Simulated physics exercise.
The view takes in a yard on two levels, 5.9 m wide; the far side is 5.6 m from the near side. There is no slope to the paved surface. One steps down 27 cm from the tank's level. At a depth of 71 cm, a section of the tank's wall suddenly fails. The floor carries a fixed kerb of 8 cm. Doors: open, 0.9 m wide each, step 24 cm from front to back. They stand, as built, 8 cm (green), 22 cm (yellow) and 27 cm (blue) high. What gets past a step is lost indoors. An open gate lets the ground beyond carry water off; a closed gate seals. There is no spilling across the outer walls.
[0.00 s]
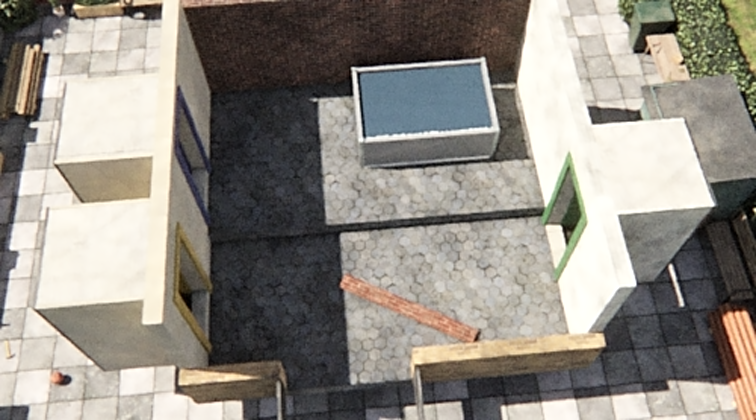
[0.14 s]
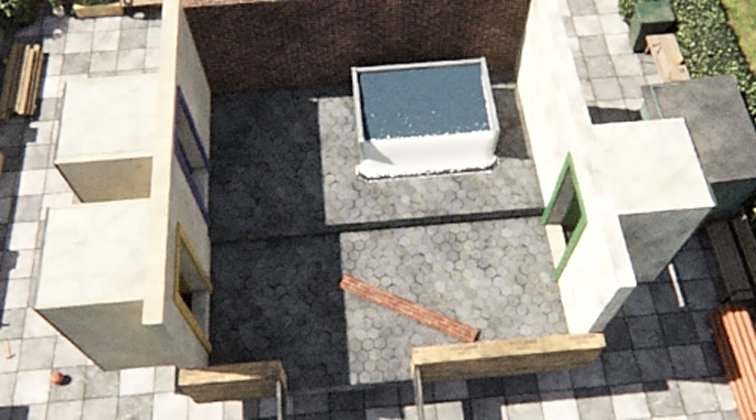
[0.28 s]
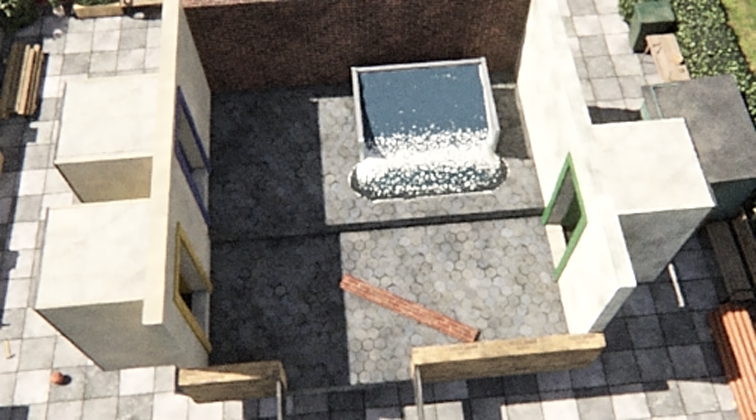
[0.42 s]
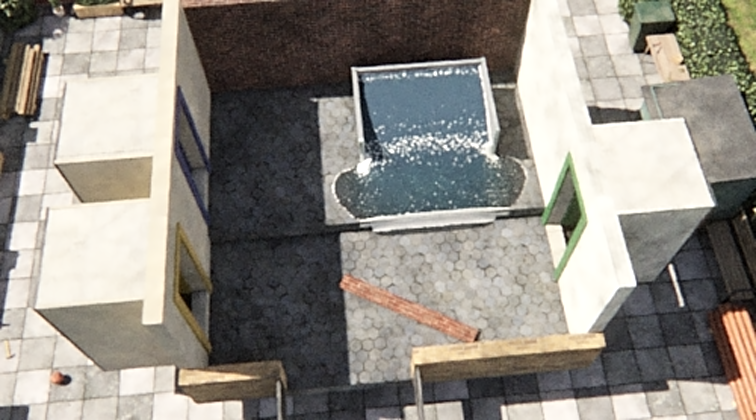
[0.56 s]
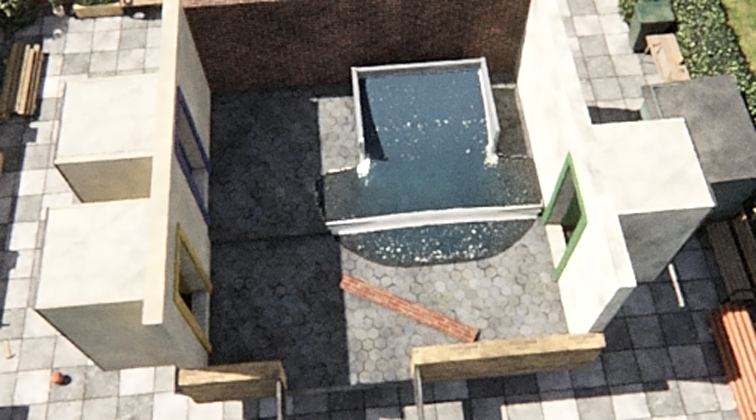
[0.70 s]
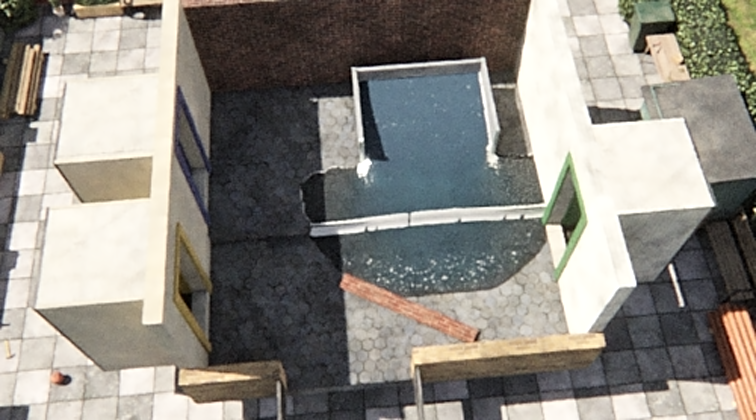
Water bursts from the front of a raised rectangular tank, foaming white at first, then spreading sideways and forward over dark grey paving and dropping over a low step towards a reddish plank. The steady, high view looks down into a walled yard with brick at the back. Pale walls flank it, with yellow and blue openings at left and a green one at right.
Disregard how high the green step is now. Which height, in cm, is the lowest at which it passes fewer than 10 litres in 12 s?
Close to 18 cm.
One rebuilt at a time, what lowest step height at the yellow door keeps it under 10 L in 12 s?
Yellow: 16 cm.
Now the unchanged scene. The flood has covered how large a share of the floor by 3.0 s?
I'd say near 60 percent is wet.
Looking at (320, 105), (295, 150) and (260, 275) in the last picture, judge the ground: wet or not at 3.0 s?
Those three come out bone-dry, bone-dry and soaked, in that order.
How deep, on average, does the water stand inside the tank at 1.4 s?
It averages close to 27 centimetres.
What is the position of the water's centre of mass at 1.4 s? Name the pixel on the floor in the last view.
The water is centred near (433, 199).
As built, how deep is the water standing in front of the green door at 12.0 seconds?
Roughly 10.5 cm deep.
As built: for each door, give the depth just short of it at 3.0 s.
Green 14, yellow 6, blue 0 cm.
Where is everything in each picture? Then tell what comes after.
Still water, 71 cm deep, in the tank at (424, 102); the green door at (563, 222) is dry, in the first frame.
The gap is at (428, 152), the front 0.3 m out at (367, 176); the back of the tank holds 71 cm, in the second frame.
The gap is at (428, 153), the front 0.7 m out at (403, 197); the back of the tank holds 68 cm, in the third frame.
The gap is at (427, 154), the front 1.2 m out at (382, 230); the back of the tank holds 62 cm, in the fourth frame.
The gap is at (427, 154), the front 1.9 m out at (393, 263); the back of the tank holds 60 cm, in the fifth frame.
The front is at (396, 292), 2.4 m from the gap at (427, 154); 8.2 m2 of floor is wet, 54 cm left at the back; the green door at (563, 222), 2.7 m from the gap, is still 0.3 m from the nearest water, in the sixth frame.
After 1.4 s water covers 50 % of the floor, deepest (40 cm) near (489, 357); 13 cm at the green door, 0 litres in over its 8 cm step.
After 3.0 s water covers 60 % of the floor, deepest (30 cm) near (566, 350); 14 cm at the green door, 17 litres in over its 8 cm step.
After 12.0 s water covers 50 % of the floor, deepest (12 cm) near (555, 298); 11 cm at the green door, 141 litres in over its 8 cm step.
At the green door as built, the water arrived by 0.8 s and peaked near 19 cm at 3.4 s.
With a step of 15 cm, 26 litres would have come in within the 12 s; with 20 cm, 6 litres. So under 10 litres takes about 18 cm.
